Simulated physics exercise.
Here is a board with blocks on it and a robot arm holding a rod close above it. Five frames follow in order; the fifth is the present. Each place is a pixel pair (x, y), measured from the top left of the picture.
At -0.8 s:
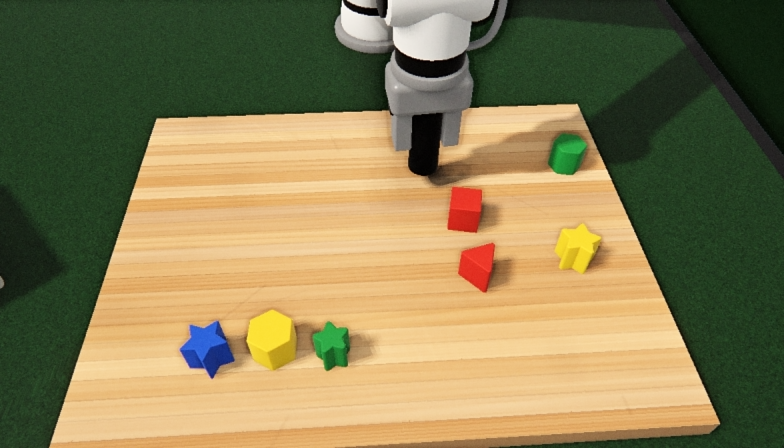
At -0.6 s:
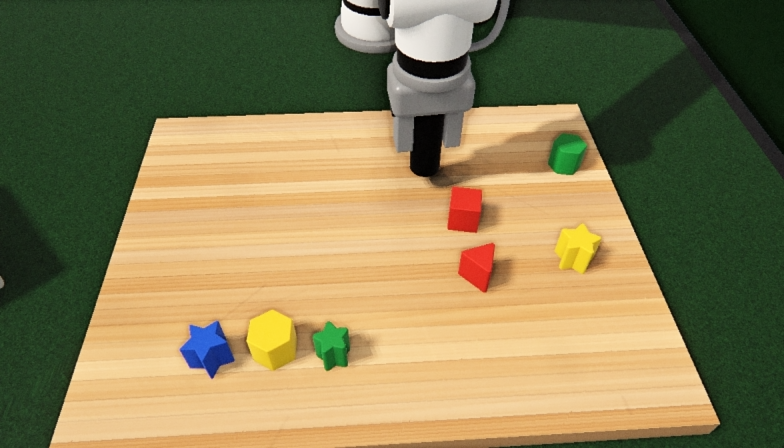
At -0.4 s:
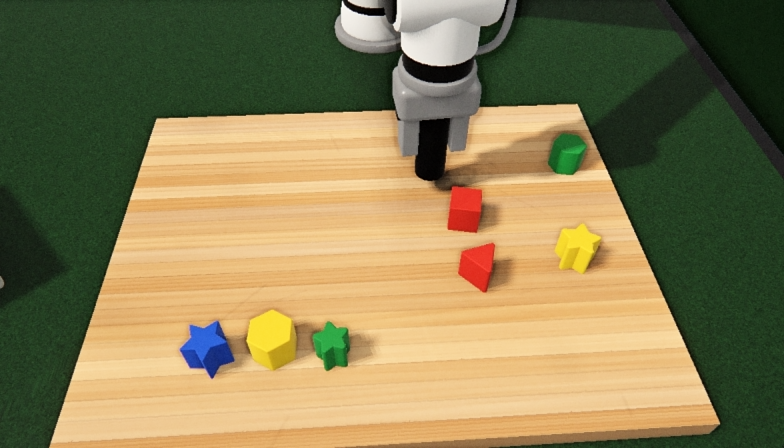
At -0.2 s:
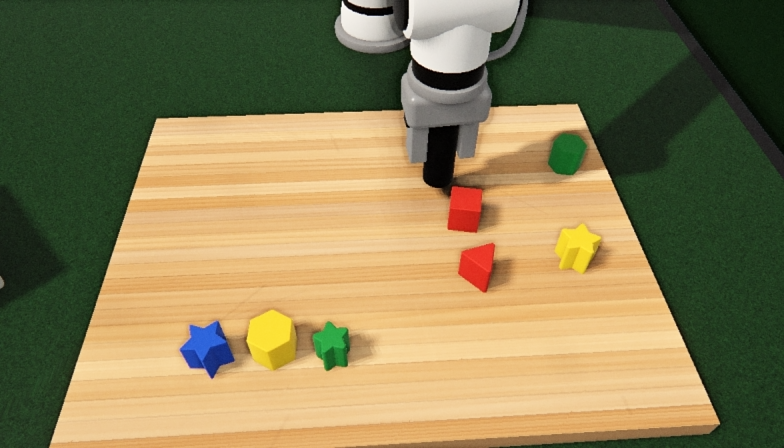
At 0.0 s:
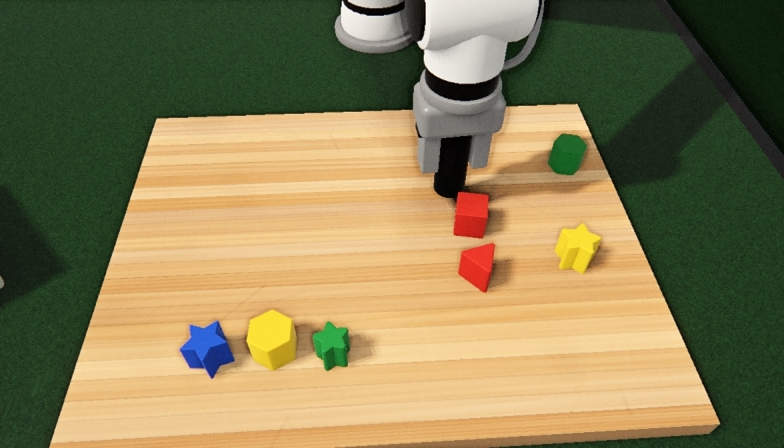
A robot arm moves slightly toward the viewer and right, nudging the red cube.
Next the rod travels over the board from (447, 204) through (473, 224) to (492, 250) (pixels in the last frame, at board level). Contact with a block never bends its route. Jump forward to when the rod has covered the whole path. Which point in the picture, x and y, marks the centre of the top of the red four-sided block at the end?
It comes to (521, 255).
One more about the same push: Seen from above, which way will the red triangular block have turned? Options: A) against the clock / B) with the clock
B (with the clock)
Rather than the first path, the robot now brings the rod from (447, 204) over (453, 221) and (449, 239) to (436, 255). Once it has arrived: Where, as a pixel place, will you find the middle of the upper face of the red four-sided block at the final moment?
It should be at about (486, 225).
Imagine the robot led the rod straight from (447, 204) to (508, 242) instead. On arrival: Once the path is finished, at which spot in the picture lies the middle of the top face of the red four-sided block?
It should be at (518, 246) by then.
What follows on the original path. Halfway along, rod (476, 209); red four-sided block (499, 228).
At the end, rod (495, 234); red four-sided block (521, 255); red triangular block (487, 265), turned 65° clockwise; yellow star block in place.
